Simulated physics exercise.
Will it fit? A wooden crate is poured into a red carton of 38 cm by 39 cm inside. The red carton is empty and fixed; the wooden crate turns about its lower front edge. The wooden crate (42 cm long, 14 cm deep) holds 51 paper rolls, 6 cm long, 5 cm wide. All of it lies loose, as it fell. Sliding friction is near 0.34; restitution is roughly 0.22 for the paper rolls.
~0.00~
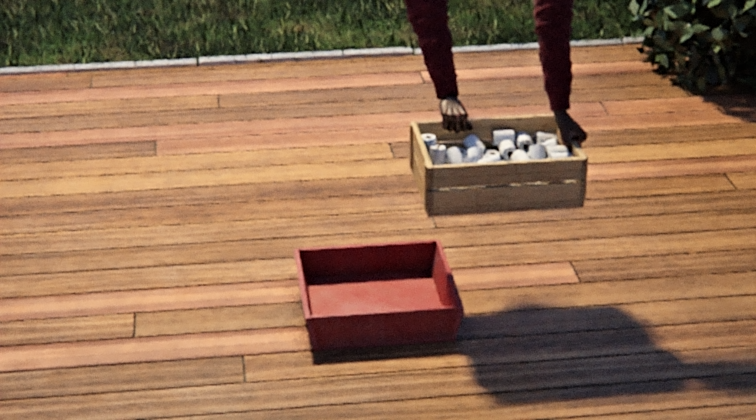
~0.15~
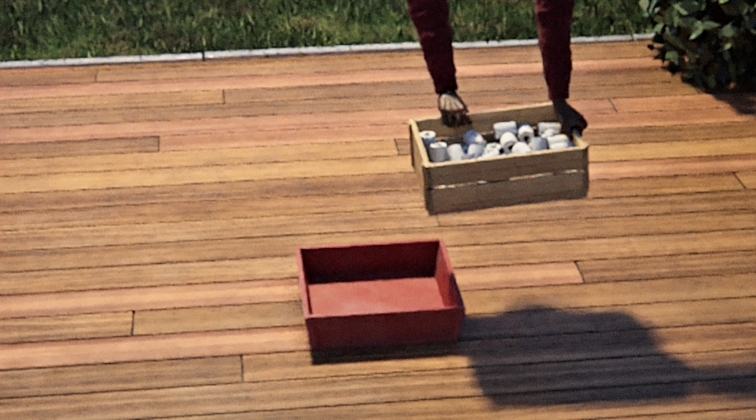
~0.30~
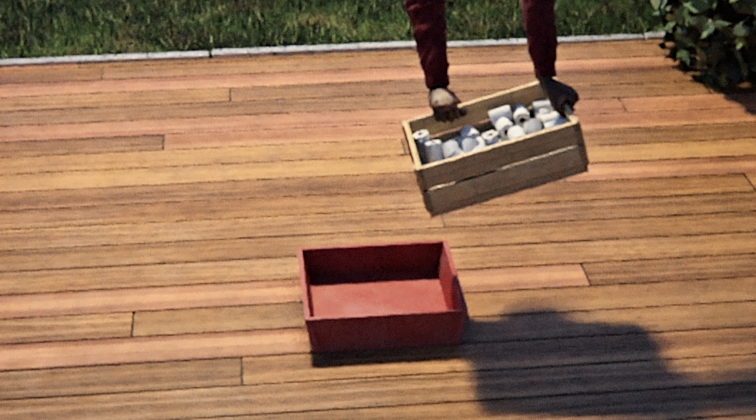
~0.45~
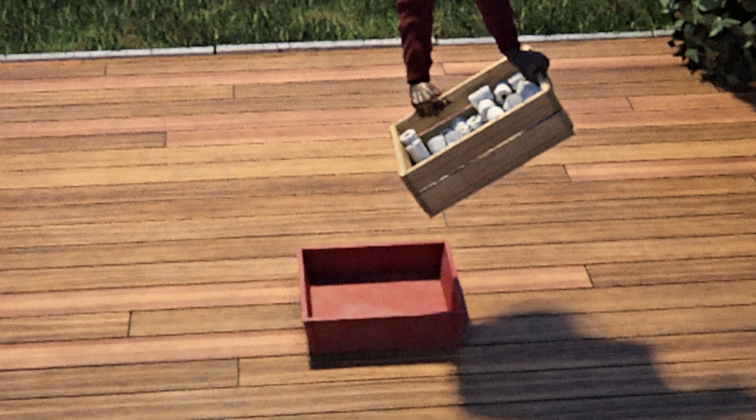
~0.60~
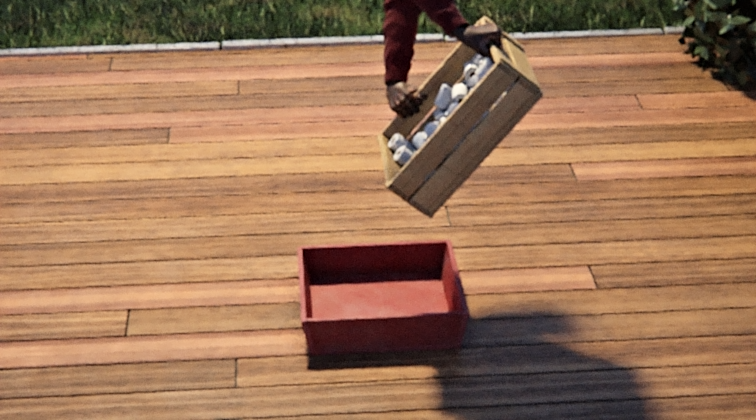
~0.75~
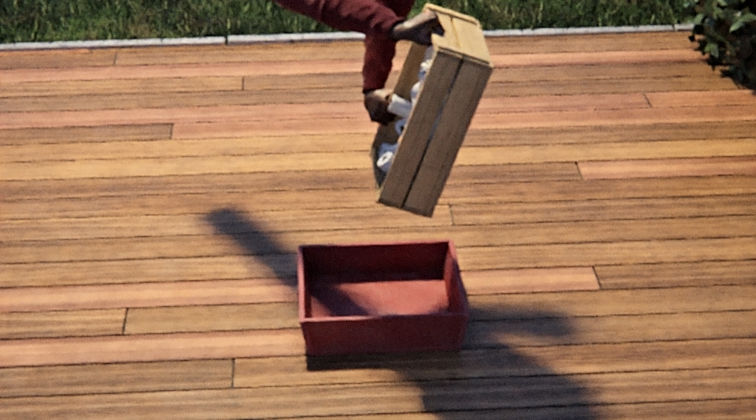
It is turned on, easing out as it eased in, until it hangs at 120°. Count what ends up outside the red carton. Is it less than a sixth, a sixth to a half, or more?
Expect from a sixth to a half of the load outside the red carton.
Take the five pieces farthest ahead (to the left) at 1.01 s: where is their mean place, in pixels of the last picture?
Near (311, 233).
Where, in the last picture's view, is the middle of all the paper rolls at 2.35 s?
At about (322, 302).
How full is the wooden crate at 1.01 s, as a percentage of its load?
Roughly 75 per cent is still inside.
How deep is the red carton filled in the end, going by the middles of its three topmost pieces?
About 7 cm.
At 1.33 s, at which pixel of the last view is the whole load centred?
At about (324, 290).
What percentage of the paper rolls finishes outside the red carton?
Near 40 in a hundred.
After 1.01 s, tilt 101°; 38 still in the wooden crate, 1 in the red carton and 12 in the air.
After 1.33 s, tilt 120°; 7 still in the wooden crate, 14 in the red carton, 16 outside the red carton and 14 in the air.
After 1.78 s, tilt 120°; 31 in the red carton and 20 outside the red carton.
Final count (at 2.35 s), 31 in the red carton and 20 outside the red carton. Asked share, 20 of 51, 39 per cent.
